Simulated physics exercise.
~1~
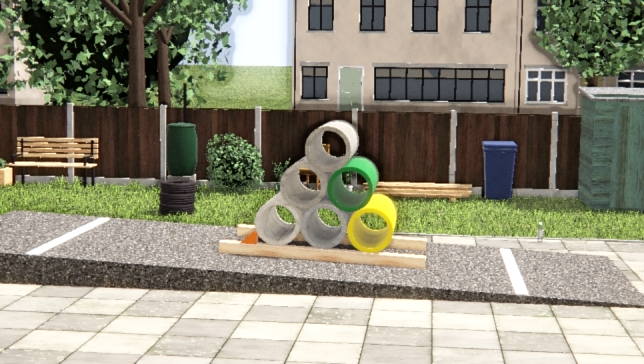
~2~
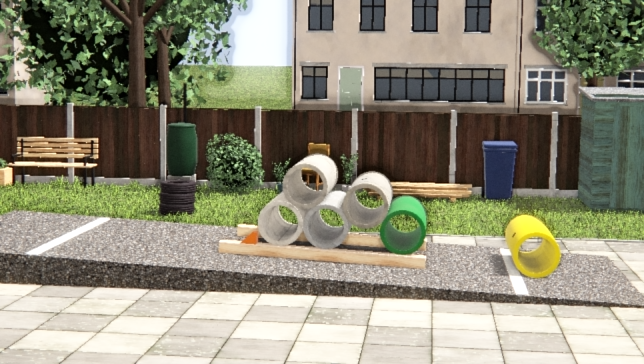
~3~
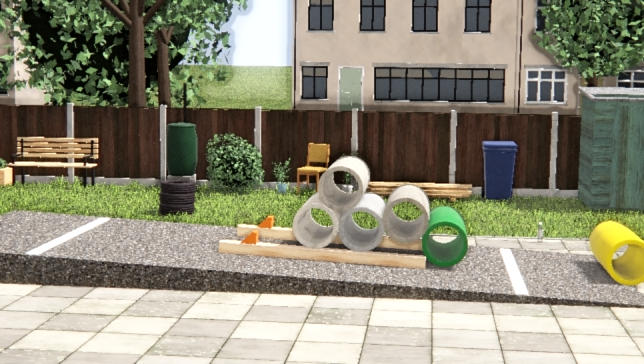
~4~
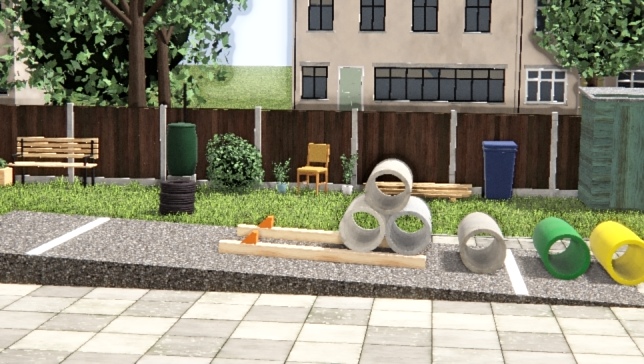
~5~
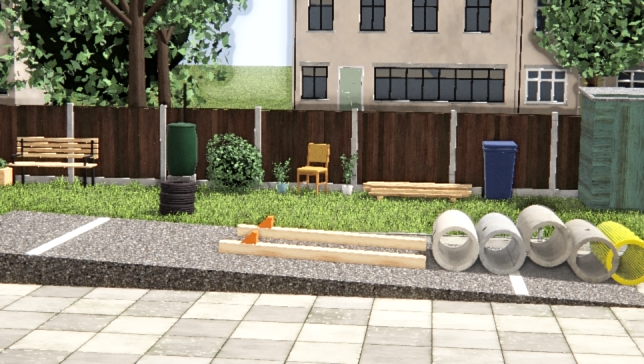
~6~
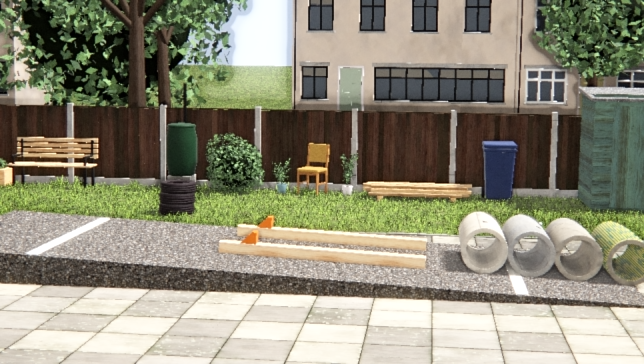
The yellow pipe rolled off the right end of a small stack of hollow pipes, and the green one followed as the pale pipes slid along the wooden rails, until the whole pile ended up lined up around and beyond the right white line.
